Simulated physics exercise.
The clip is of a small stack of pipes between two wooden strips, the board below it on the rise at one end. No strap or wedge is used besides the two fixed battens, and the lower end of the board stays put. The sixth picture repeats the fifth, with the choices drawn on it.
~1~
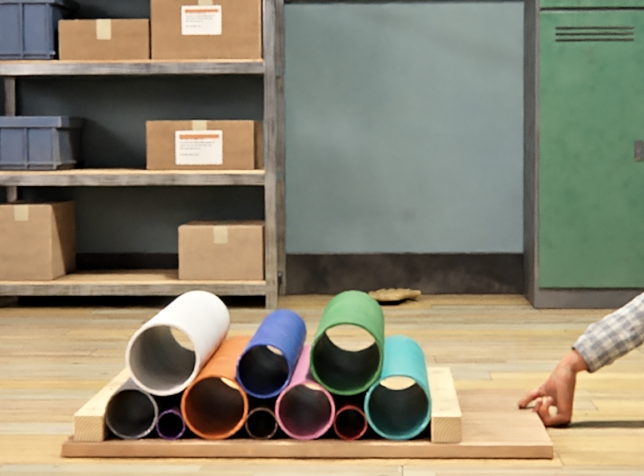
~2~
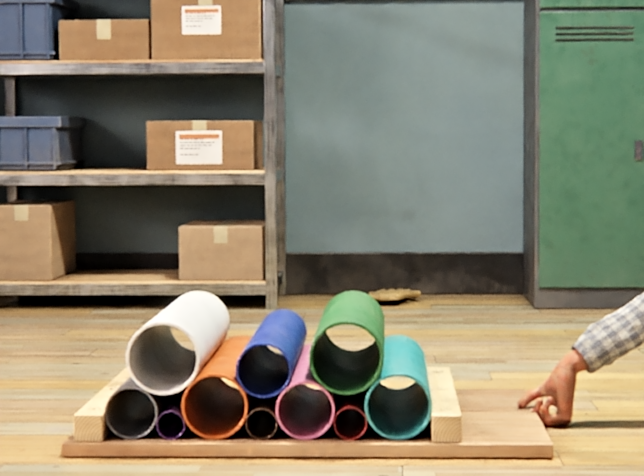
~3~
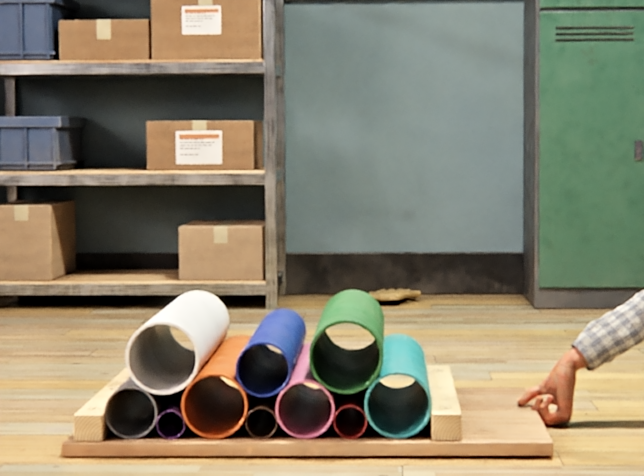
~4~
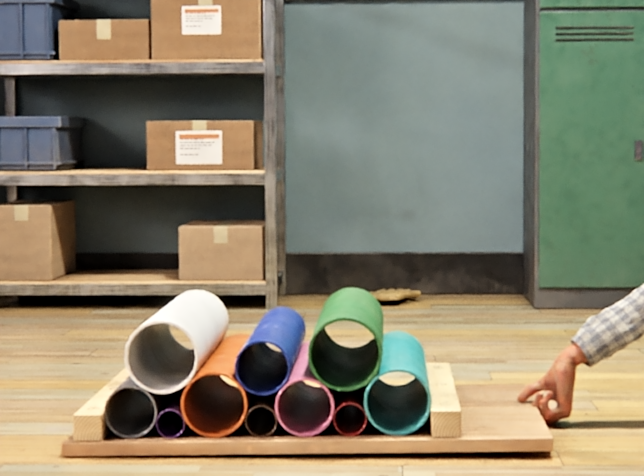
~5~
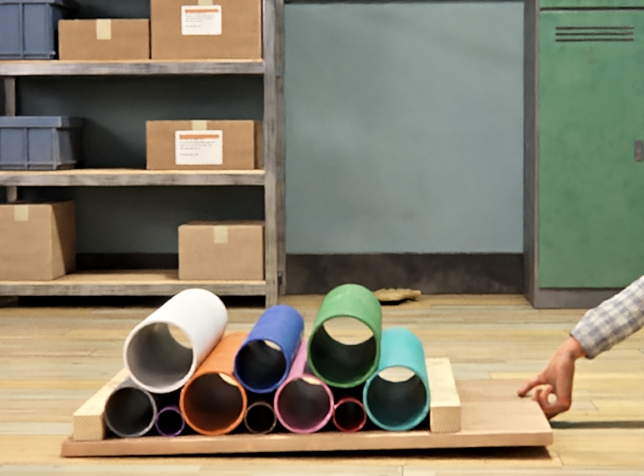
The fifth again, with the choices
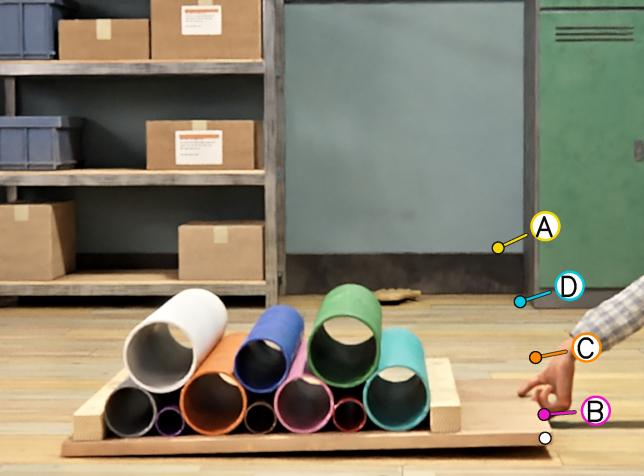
A wooden board carrying a small stack of colourful pipes rises very slightly at its right end, beside a hand in a checked sleeve whose fingers reach to its edge. White, blue and green pipes sit above grey, orange, pink, turquoise and smaller dark ones between two wooden strips. The steady, front-on view shows a storeroom with boxed shelves at left and a green locker at right.
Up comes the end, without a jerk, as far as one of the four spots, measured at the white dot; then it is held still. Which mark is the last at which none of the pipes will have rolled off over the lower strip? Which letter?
The answer is mark A.
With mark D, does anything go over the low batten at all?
No.
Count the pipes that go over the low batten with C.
The count is none.
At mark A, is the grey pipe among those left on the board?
The grey pipe: Yes.
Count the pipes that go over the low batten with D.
With D, none.
On the marked copy, A at (498, 248); B at (544, 415); C at (536, 357); D at (520, 302); the white dot at (545, 438).
With A. Early on, board at 16°.
Further on, board at 25°.
At the end, board at 25°, none over the low batten.
As for the rest, B none over the low batten; C none over the low batten; D none over the low batten.
